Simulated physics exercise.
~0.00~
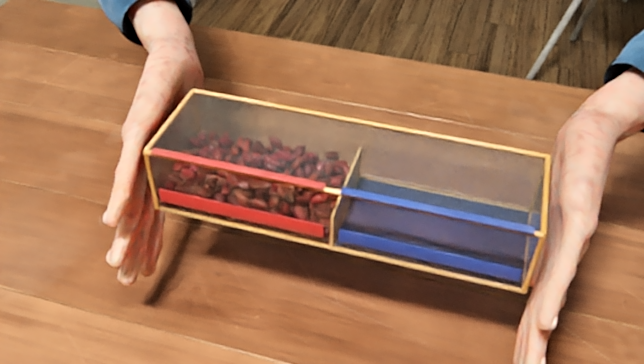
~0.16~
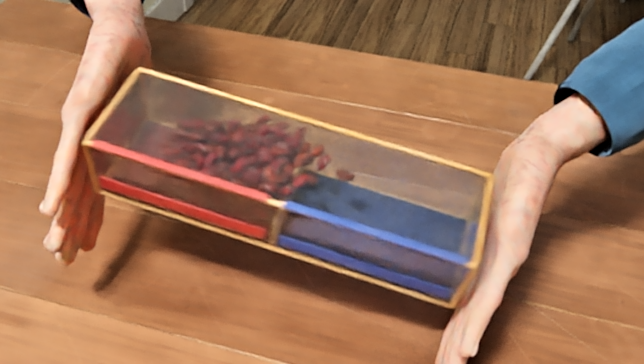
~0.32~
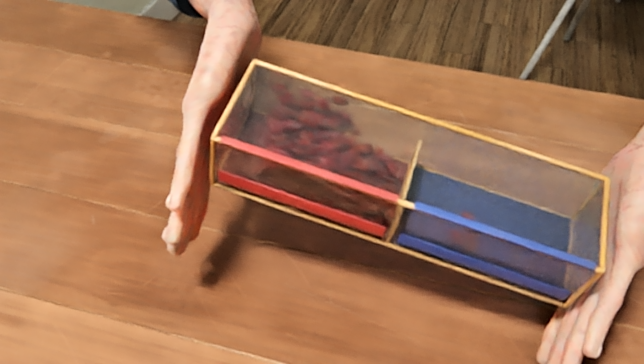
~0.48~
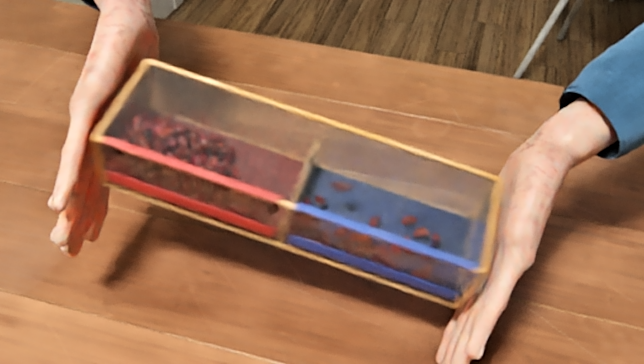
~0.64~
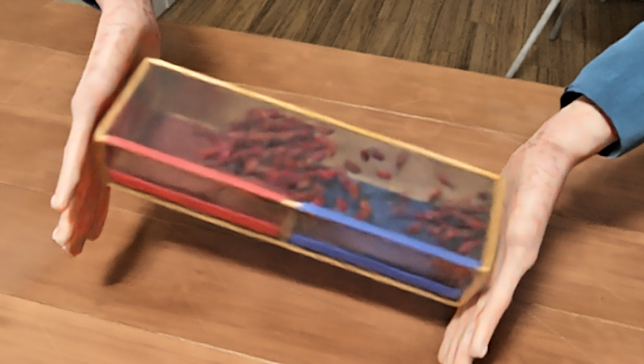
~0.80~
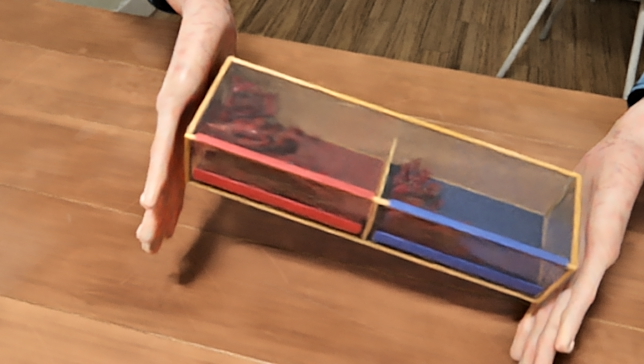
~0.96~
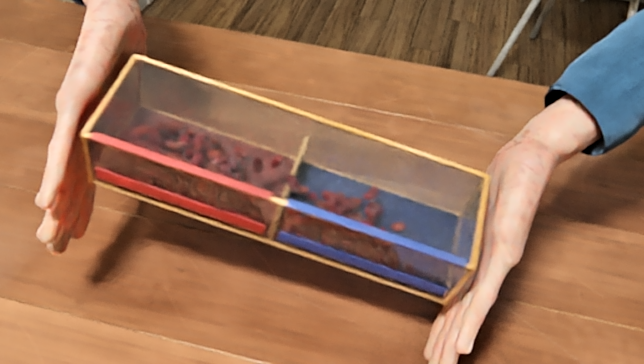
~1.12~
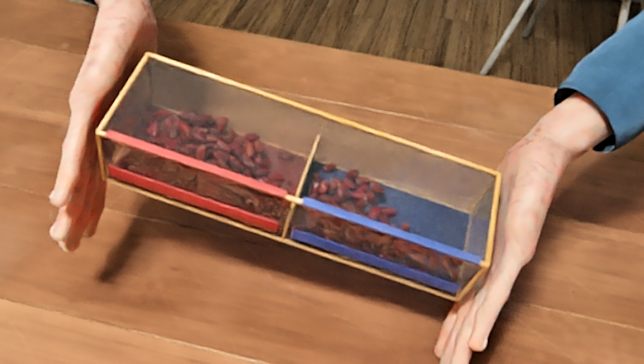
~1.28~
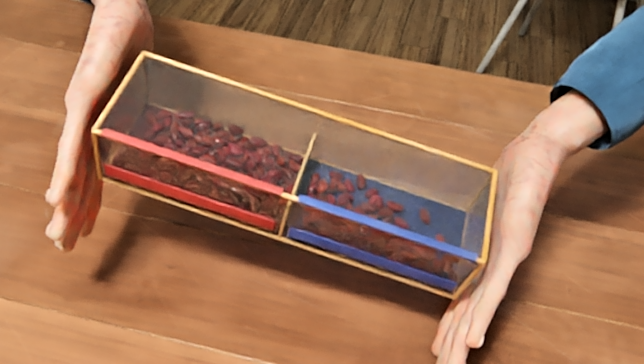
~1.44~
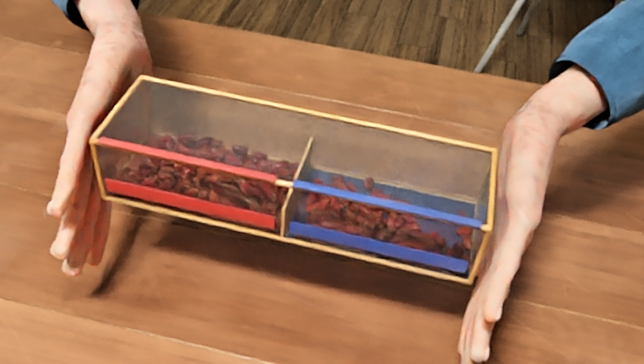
The footage shows two hands holding a clear-lidded box of dark red beans in its red-trimmed compartment, shaking it side to side while tilting it, scattering some into the blue compartment, then levelling it, with more beans left in the red side than the blue.
